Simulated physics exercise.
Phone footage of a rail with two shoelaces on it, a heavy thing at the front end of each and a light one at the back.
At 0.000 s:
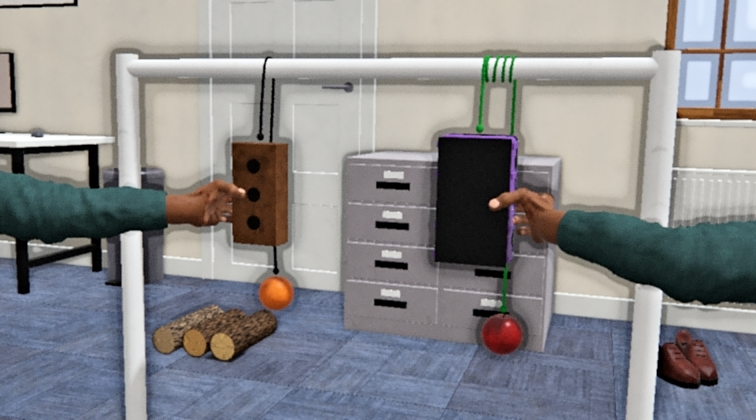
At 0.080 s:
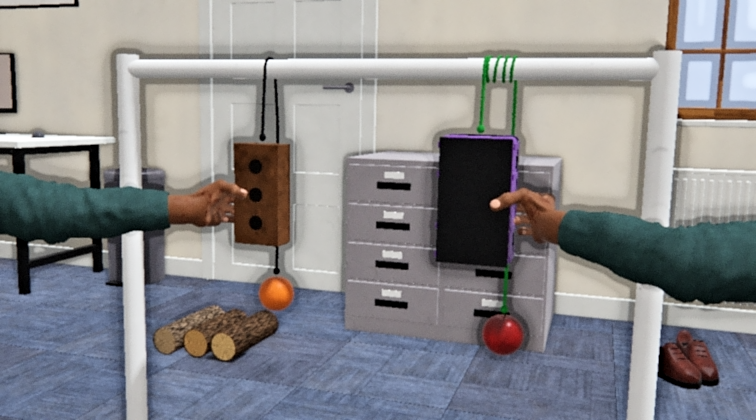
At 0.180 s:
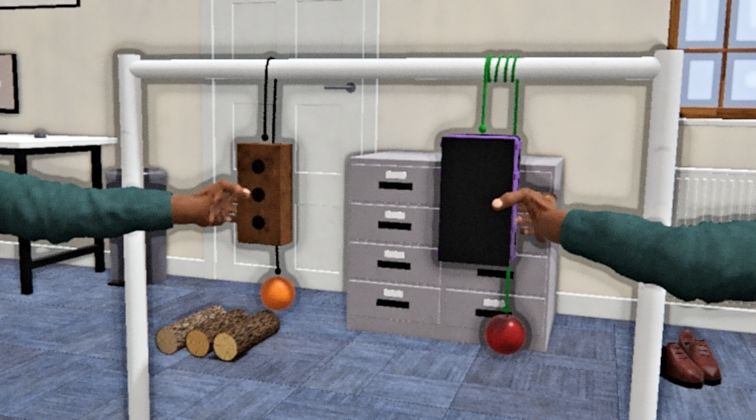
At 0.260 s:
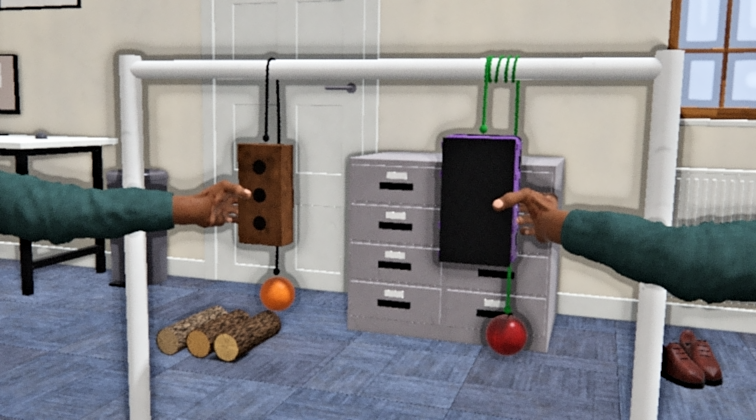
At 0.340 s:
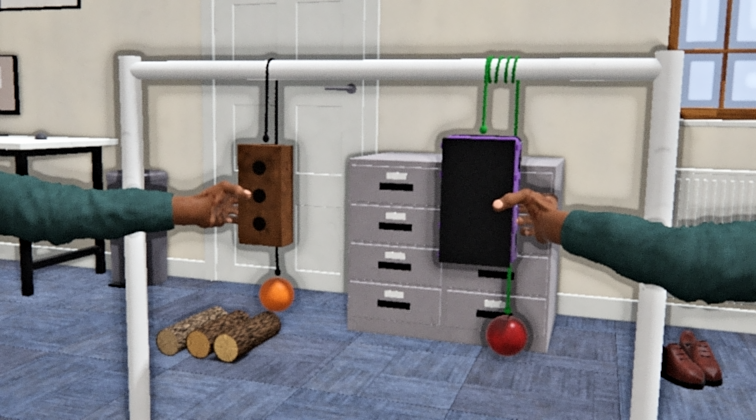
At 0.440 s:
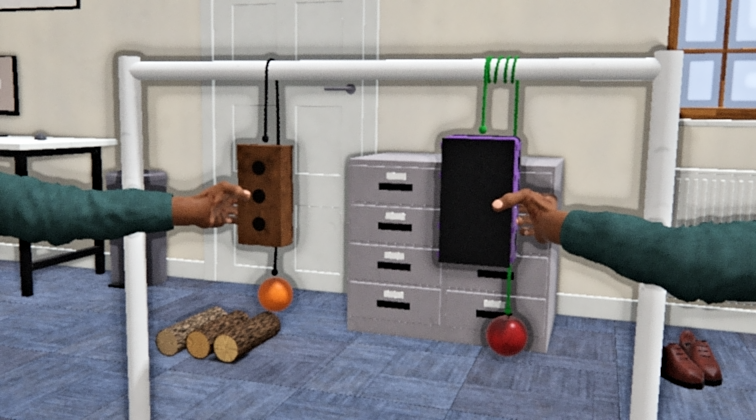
At first, two hands point at a brown brick and a dark purple-edged case hanging from a white rail by a black lace laid over it and a green one wound round it. Both hanging loads shift very slightly rightward, then stay almost still, an orange and a red ball beneath them.
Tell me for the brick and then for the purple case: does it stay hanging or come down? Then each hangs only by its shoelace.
Here is how it goes: The brick comes down, the purple case stays hanging.
Around 0.94 s, brick on the floor; purple case in the air near (483, 190).
Around 1.32 s, brick on the floor; purple case in the air near (482, 184).
Finally, brick on the floor; purple case in the air near (484, 187). The brick drops and the purple case keeps its height.
